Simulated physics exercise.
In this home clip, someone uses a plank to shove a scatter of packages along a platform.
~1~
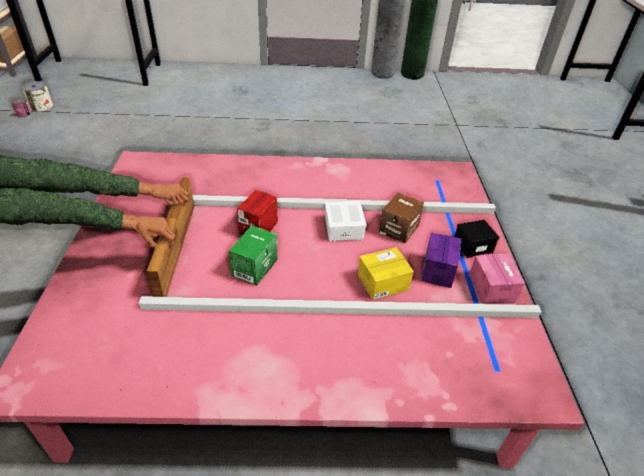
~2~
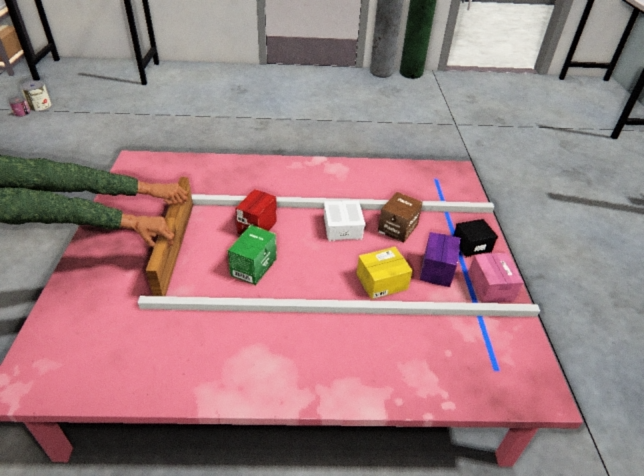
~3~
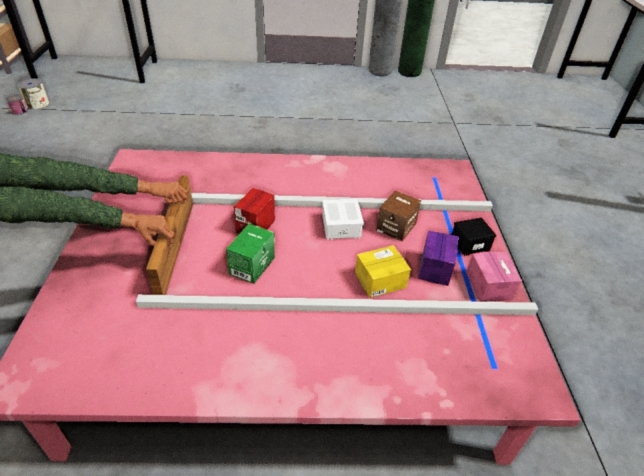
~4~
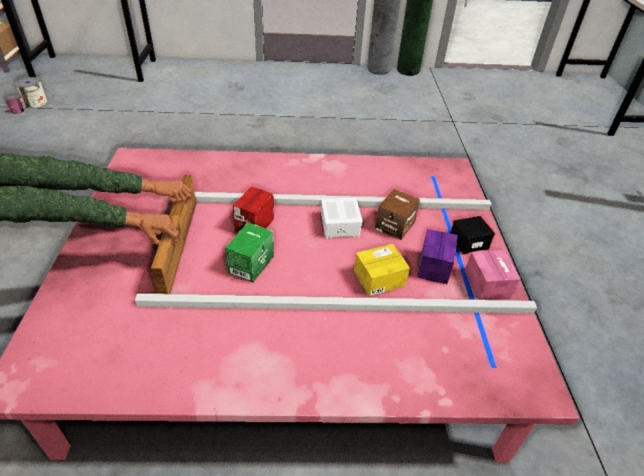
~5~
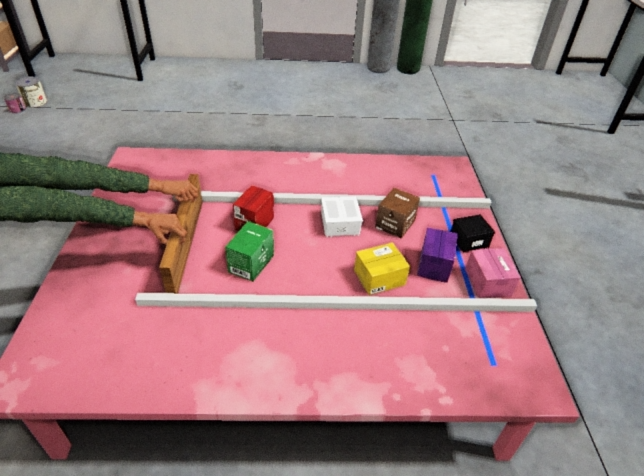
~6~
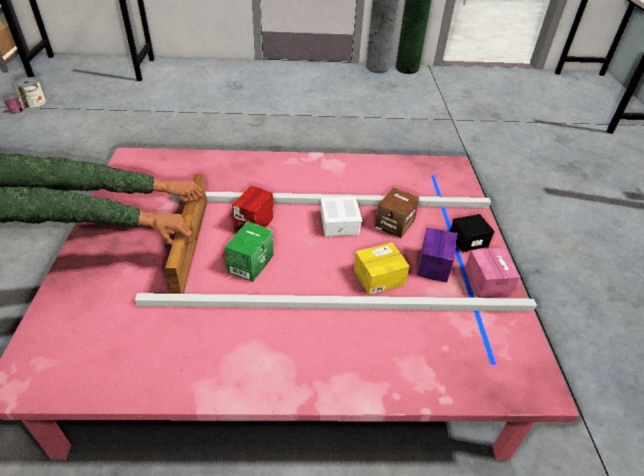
In the video, two hands in green camouflage sleeves hold a wooden plank on a pink table and slide it slightly right between two pale rails, while the colourful boxes ahead, scattered near a blue line, show no clear movement.
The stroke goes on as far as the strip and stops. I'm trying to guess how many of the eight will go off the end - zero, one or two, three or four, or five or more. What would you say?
I would say three or four.
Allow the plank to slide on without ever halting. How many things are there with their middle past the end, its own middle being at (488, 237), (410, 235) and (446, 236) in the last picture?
Respectively 6, 0 and 3.
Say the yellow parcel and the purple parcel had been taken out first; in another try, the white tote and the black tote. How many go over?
First 2, then 1.
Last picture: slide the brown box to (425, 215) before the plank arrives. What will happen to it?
In that case it leaves the top.
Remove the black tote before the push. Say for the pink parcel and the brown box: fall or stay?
The pink parcel drops off; the brown box drops off.
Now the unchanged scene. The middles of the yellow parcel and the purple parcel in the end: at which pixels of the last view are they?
Approximately (520, 279) for one, approximately (512, 249) for the other.
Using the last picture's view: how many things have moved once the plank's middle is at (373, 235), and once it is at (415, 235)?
I make it 7 at the first spot and 8 at the other.
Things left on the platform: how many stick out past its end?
I'd put it at 3.
A little later, none off yet; pink parcel at rest near (491, 273); black tote at rest near (471, 233); purple parcel at rest near (437, 255).
Next, none off yet; pink parcel shifted about its own width near (520, 271); black tote shifted a little near (484, 233); purple parcel shifted about its own width near (481, 254).
When it is over, the number that fall off is three or four; down, brown box, black tote and pink parcel.
